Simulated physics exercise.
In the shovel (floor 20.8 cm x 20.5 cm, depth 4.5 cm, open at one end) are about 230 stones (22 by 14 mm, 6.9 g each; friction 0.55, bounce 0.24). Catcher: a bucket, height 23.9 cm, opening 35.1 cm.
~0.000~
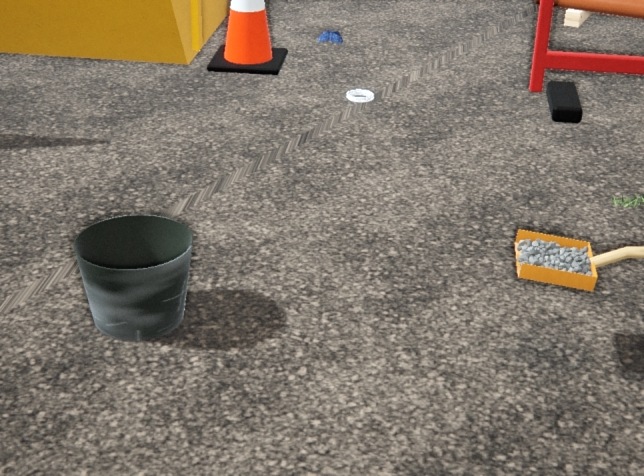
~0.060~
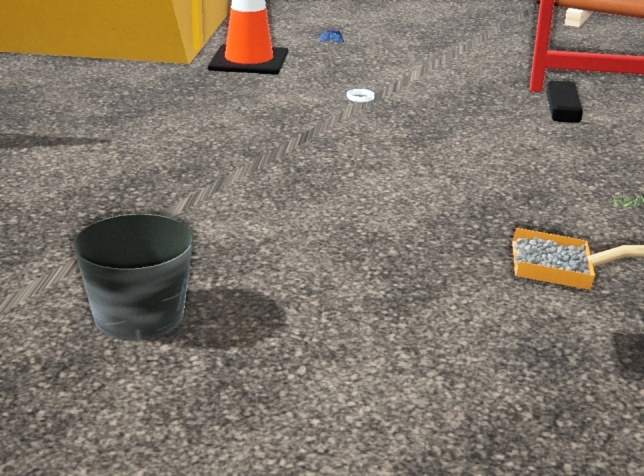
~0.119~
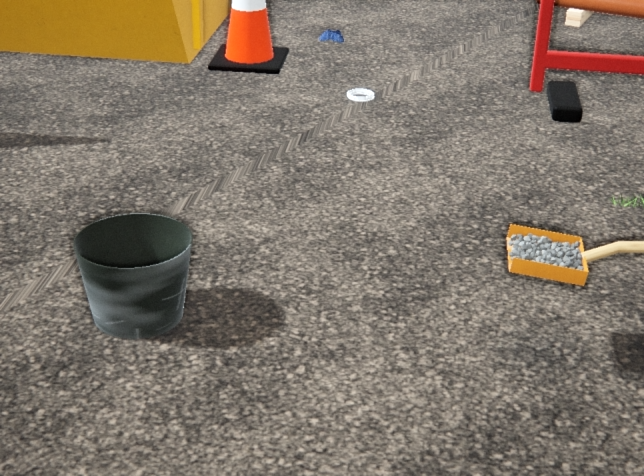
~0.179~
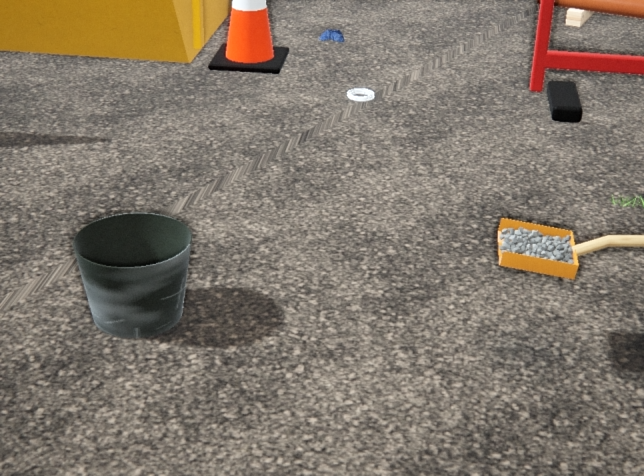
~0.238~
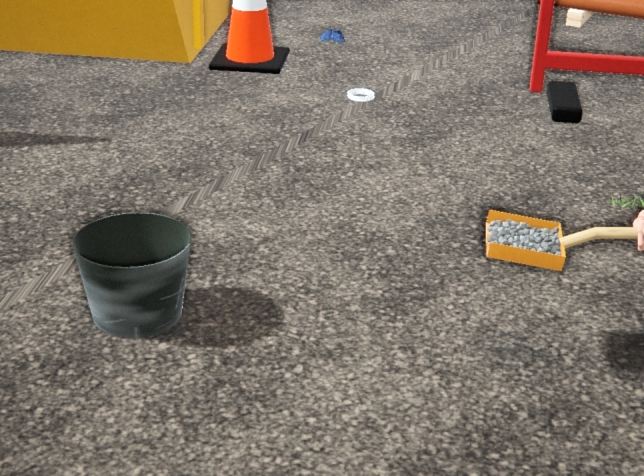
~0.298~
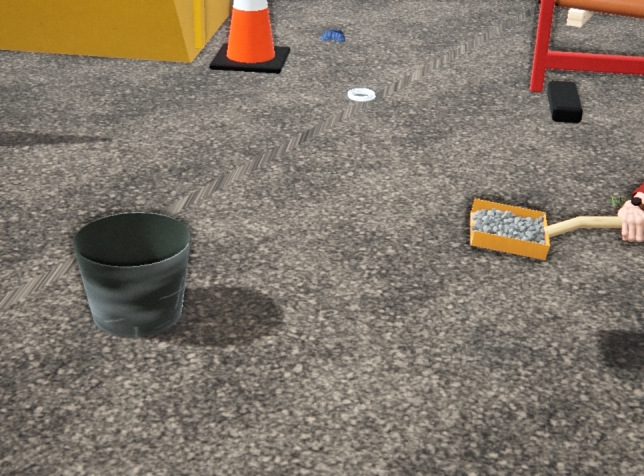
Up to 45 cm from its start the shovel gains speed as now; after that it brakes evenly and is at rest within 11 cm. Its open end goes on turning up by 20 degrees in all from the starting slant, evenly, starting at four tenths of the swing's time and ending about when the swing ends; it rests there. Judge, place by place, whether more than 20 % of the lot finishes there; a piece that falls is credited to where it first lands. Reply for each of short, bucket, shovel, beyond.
On the ground short of the target's middle - more, bucket - not more, shovel - more, ground beyond - not more.
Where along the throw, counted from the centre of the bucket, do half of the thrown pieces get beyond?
Close to 35 centimetres short, I'd say.
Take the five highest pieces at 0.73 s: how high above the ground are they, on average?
Estimated height: Roughly 65 centimetres.
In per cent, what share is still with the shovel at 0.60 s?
Roughly 95 %.
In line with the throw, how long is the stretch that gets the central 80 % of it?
It covers around 30 cm.
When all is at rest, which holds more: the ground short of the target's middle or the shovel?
More ends in the shovel.
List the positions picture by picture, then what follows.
In the first frame, shovel at (559, 272); tilt 7 degrees; moved 0.0 cm; low side right; open edge at (517, 259); middle of the load at (563, 258); bucket at (134, 241).
In the second frame, shovel at (556, 270); tilt 7 degrees; moved 0.6 cm; low side right; open edge at (514, 258); middle of the load at (560, 256).
In the third frame, shovel at (550, 266); tilt 7 degrees; moved 2.4 cm; low side right; open edge at (508, 254); middle of the load at (554, 252).
In the fourth frame, shovel at (540, 260); tilt 7 degrees; moved 5.5 cm; low side right; open edge at (499, 248); middle of the load at (545, 246).
In the fifth frame, shovel at (528, 251); tilt 7 degrees; moved 9.8 cm; low side right; open edge at (487, 239); middle of the load at (532, 238).
In the sixth frame, shovel at (512, 240); tilt 7 degrees; moved 15.3 cm; low side right; open edge at (471, 228); middle of the load at (517, 227); bucket at (132, 238). It turns about 60 degrees a second.
After 0.46 s, tilt 15 degrees; shovel 100 %; middle of all pieces near (454, 193).
Then, at 0.60 s, tilt 24 degrees; shovel 95 %, in the air 5 %; middle of all pieces near (392, 154).
After 0.73 s, tilt 26 degrees; shovel 60 %, in the air 40 %; middle of all pieces near (363, 145).
Then, at 0.85 s, tilt 26 degrees; shovel 60 %, in the air 40 %; middle of all pieces near (352, 161).
By 1.7 s all is still; short 40 %, bucket 0 %, shovel 60 %, beyond 0 %.
